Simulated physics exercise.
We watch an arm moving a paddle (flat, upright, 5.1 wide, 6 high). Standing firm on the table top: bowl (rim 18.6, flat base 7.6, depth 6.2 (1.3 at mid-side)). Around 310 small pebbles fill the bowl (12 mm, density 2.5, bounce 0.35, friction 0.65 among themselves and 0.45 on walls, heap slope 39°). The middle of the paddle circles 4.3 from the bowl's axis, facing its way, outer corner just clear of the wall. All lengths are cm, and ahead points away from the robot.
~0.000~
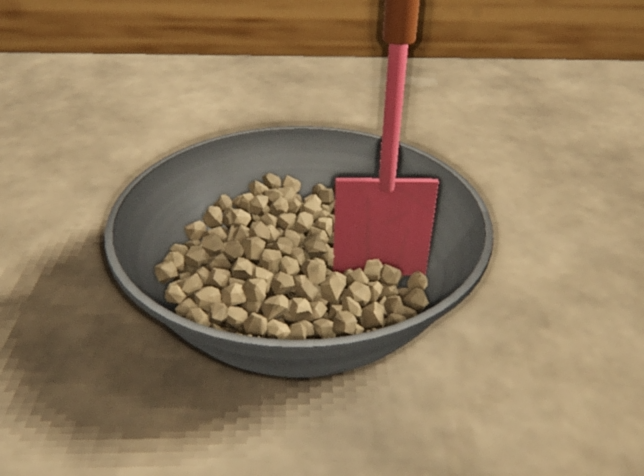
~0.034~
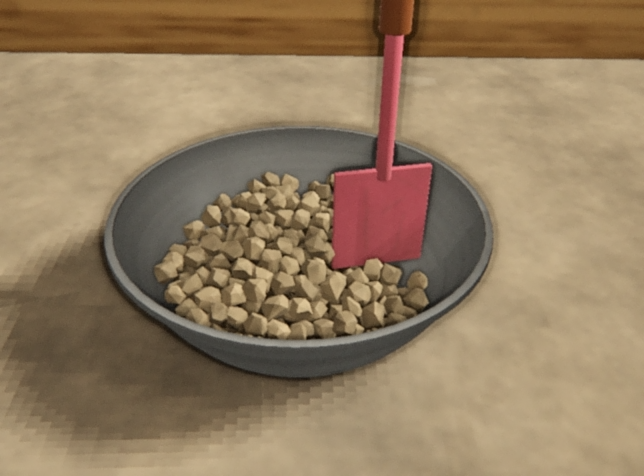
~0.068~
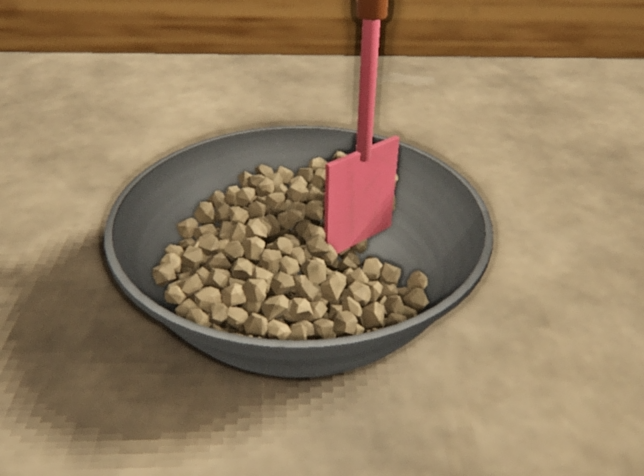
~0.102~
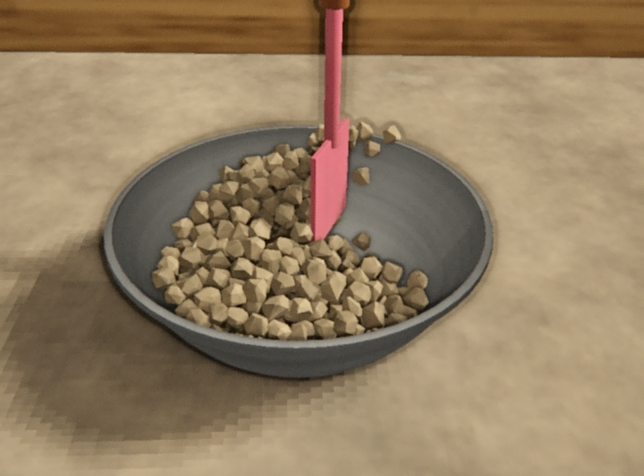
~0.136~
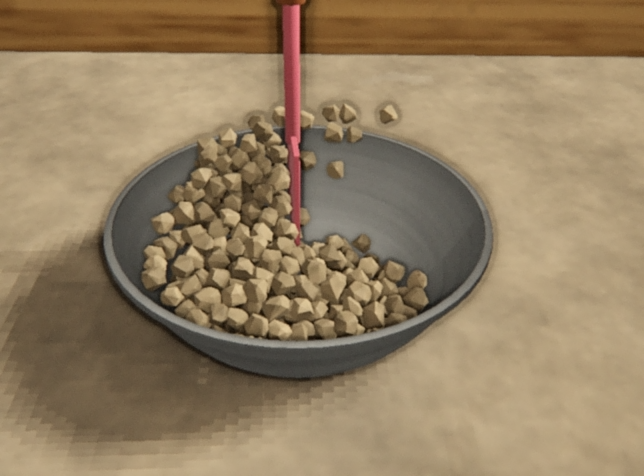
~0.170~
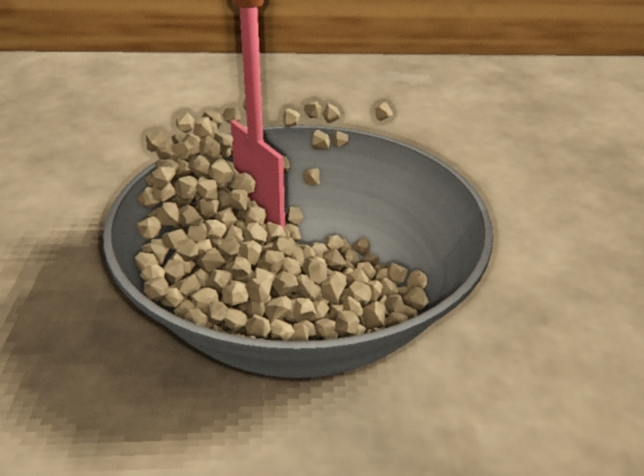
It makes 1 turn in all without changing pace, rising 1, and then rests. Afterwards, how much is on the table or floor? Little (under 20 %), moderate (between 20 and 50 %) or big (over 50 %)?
Share on the table or floor: Moderate (between 20 and 50 %).
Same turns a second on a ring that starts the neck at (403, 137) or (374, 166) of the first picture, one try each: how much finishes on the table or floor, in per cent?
Some 25 and 25 per cent.
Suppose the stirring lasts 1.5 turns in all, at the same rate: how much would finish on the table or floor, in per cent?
It would be near 40 per cent.
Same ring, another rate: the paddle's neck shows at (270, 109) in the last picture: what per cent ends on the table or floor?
Some 25 per cent.
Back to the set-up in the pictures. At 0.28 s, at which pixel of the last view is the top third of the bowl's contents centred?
Near (233, 288).
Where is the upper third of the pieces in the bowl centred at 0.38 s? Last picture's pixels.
At about (399, 275).
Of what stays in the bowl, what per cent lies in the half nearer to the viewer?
About 40 per cent.
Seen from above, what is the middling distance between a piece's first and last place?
About 8 cm.
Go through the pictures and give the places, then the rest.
The first picture shows paddle neck at (389, 153), 0° round; upper third of the load around (283, 252), from x 165 to 415, top at y 185; 314 in the bowl.
The second picture shows paddle neck at (386, 143), 12° round; upper third of the load around (283, 245), from x 165 to 415, top at y 185.
The third picture shows paddle neck at (365, 124), 40° round; upper third of the load around (283, 217), from x 165 to 415, top at y 160.
The fourth picture shows paddle neck at (332, 112), 68° round; upper third of the load around (275, 206), from x 165 to 415, top at y 130.
The fifth picture shows paddle neck at (292, 108), 96° round; upper third of the load around (251, 202), from x 155 to 415, top at y 110; 313 in the bowl, 1 in flight or on the tool.
The sixth picture shows paddle neck at (254, 112), 124° round; upper third of the load around (213, 196), from x 145 to 415, top at y 105; 309 in the bowl, 5 in flight or on the tool.
By 0.28 s, 212° round, highest piece 10 above the table; 279 in the bowl, 6 on the table or floor, 29 in flight or on the tool.
By 0.38 s, 300° round, highest piece 9 above the table; 250 in the bowl, 33 on the table or floor, 31 in flight or on the tool.
By 0.63 s, 0° round, highest piece 6 above the table; 225 in the bowl, 89 on the table or floor.
By 1.33 s, 0° round, highest piece 6 above the table; 225 in the bowl, 89 on the table or floor.
Final count, 225 in the bowl, 89 on the table or floor. That is 28 % on the table or floor.
